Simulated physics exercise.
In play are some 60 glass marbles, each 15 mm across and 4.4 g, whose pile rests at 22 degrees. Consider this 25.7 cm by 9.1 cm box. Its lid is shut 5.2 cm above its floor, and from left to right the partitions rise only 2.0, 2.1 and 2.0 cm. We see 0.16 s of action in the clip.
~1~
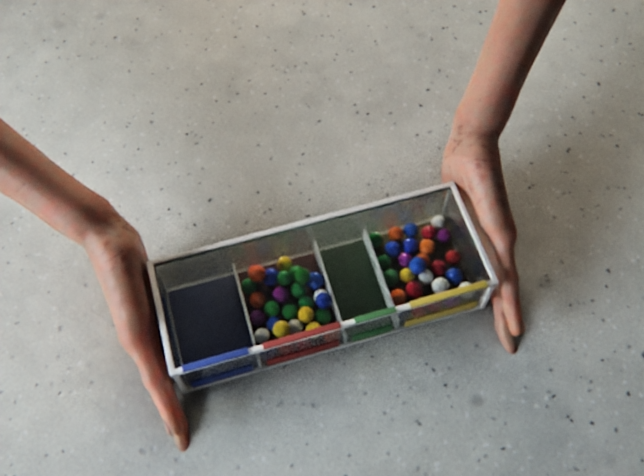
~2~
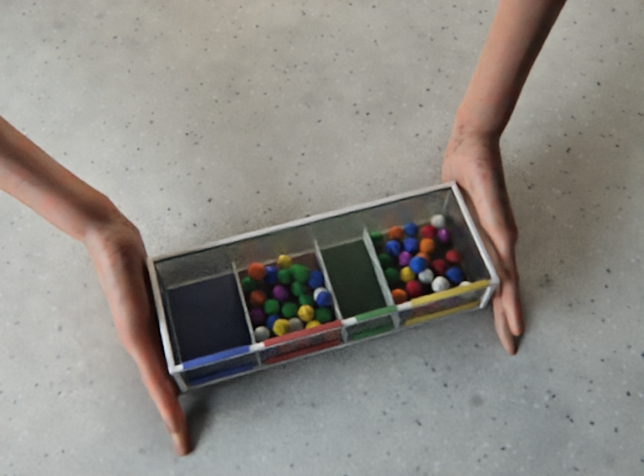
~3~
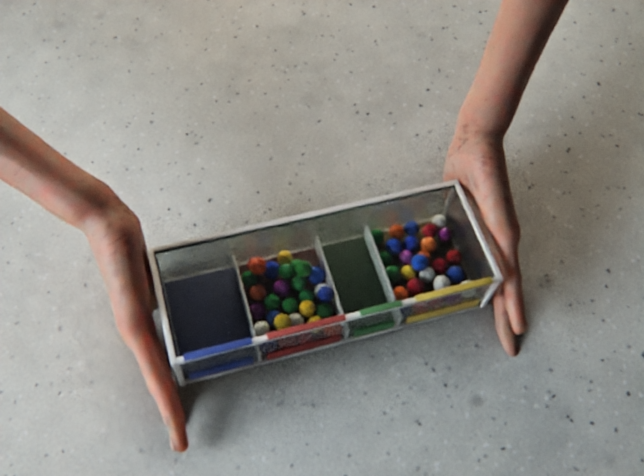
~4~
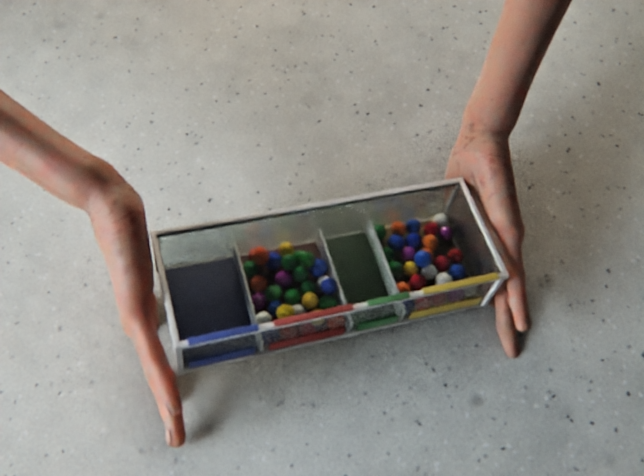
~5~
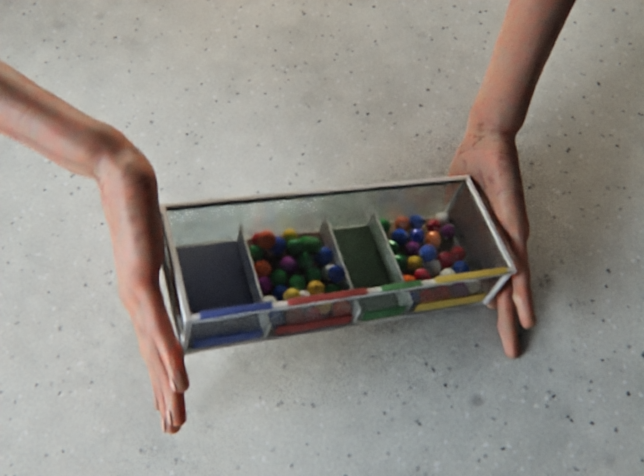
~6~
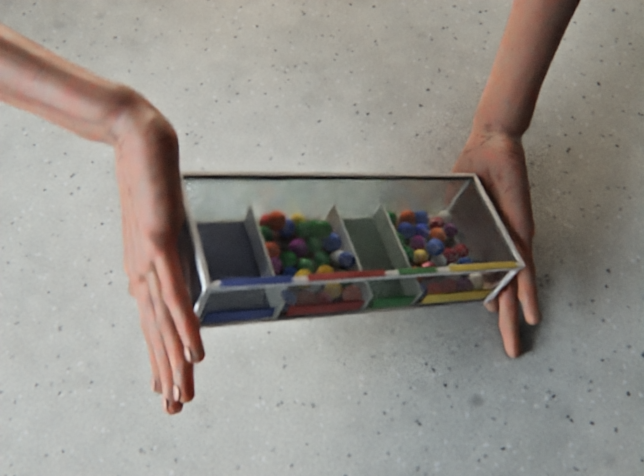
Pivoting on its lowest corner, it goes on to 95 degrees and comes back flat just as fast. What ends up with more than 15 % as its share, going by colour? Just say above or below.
Red below, blue below, green below, yellow above.
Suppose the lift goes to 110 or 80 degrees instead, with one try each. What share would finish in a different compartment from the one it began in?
Some 50 and some 45 per cent, respectively.
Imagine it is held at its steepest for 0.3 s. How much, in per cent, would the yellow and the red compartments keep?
Then, in per cent: Yellow 100; red 0.
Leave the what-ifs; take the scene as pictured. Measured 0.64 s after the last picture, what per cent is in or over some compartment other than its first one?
I'd put it at about 50 per cent.
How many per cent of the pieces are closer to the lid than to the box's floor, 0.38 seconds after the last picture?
Roughly 70 per cent.
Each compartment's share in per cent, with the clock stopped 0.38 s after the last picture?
Shares - red: 25; blue: 0; green: 20; yellow: 55.
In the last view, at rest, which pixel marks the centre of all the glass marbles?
Look around (423, 261) in the last picture.
Then, 0.38 s after the last picture, tilt 94 degrees; red 25 %, green 20 %, yellow 55 %.
Then, 0.64 s after the last picture, tilt 37 degrees; red 5 %, green 5 %, yellow 90 %.
Then, 1.00 s after the last picture, tilt 0 degrees; red 5 %, green 5 %, yellow 95 %.
In the end, red 5 %, blue 0 %, green 5 %, yellow 95 %.
